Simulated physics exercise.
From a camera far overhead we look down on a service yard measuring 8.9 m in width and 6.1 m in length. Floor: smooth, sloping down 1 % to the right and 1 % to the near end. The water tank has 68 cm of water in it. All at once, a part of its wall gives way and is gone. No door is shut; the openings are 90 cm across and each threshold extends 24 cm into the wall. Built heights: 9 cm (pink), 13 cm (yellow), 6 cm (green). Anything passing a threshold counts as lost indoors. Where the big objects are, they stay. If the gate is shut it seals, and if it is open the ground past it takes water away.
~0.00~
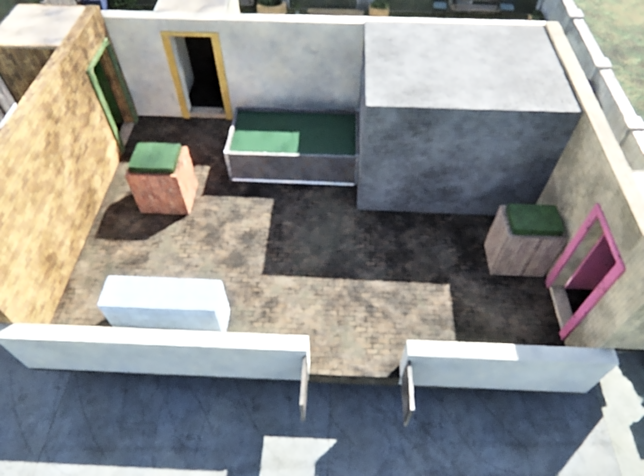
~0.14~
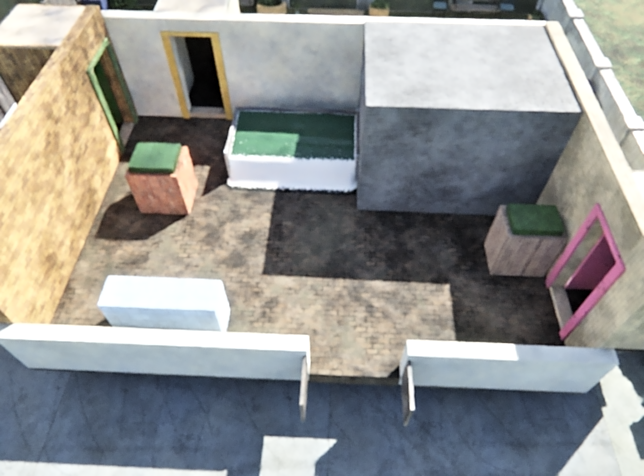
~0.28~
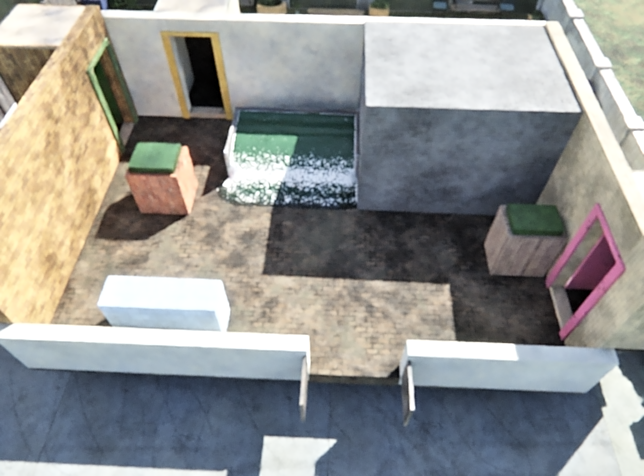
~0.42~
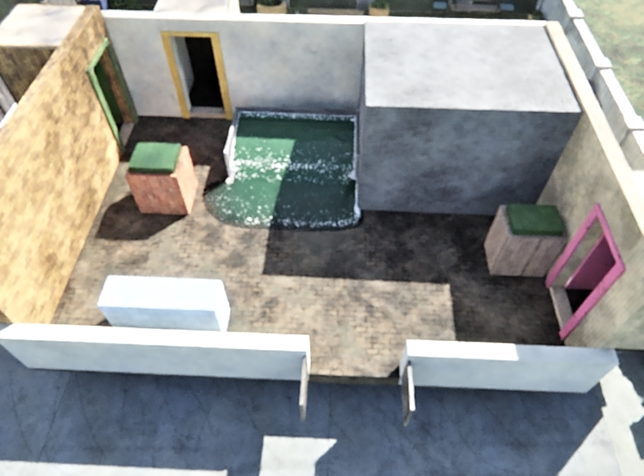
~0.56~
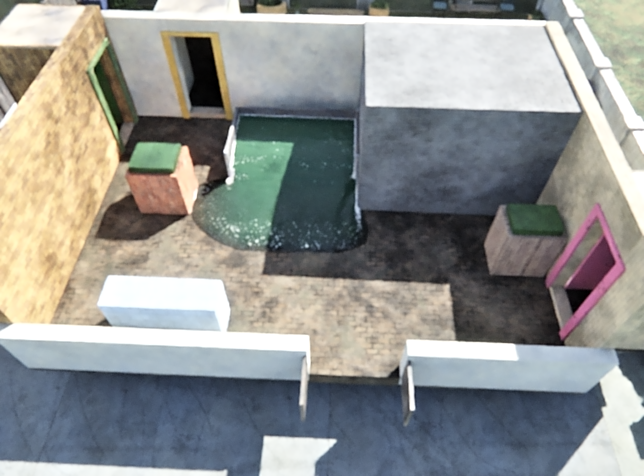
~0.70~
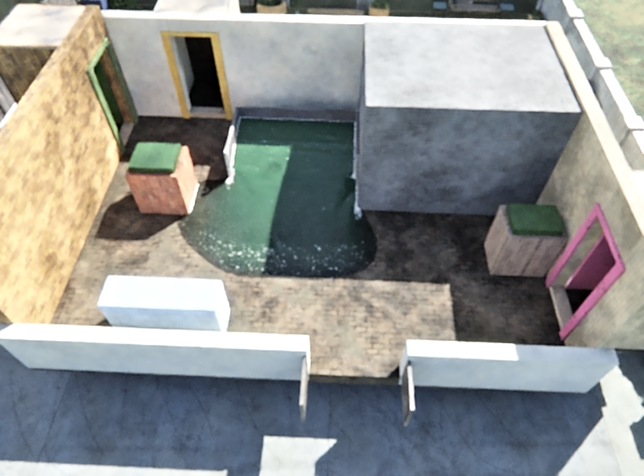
In a walled yard, green water pours from a tank's open front and spreads across the paving.
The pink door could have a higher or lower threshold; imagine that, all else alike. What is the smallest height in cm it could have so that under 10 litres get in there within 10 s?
12 cm.
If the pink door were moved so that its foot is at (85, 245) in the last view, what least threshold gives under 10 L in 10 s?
It needs roughly 7.5 cm.
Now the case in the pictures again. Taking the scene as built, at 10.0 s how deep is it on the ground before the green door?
About 3.5 centimetres.
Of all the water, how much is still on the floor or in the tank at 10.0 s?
What remains is some 68 per cent of the water.
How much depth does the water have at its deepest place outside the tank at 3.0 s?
Around 33 centimetres.
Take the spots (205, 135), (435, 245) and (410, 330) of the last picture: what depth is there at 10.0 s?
In that order: 3, 3 and 7 cm.
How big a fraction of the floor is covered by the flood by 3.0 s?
Some 60 per cent is wet.
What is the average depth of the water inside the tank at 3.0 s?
Average depth: Approx. 9 cm.
After 1.4 s water covers 45 % of the floor, deepest (39 cm) near (275, 358); it has not reached the pink door.
After 3.0 s water covers 60 % of the floor, deepest (33 cm) near (51, 347); it has not reached the pink door.
After 10.0 s water covers 95 % of the floor, deepest (12 cm) near (405, 364); 12 cm at the pink door, 41 litres in over its 9 cm threshold.
At the pink door as built, the water arrived by 3.7 s and peaked near 14 cm at 6.6 s.
With a threshold of 10 cm, 28 litres would have come in within the 10 s; with 13.5 cm, 4 litres. So under 10 litres takes about 12 cm.
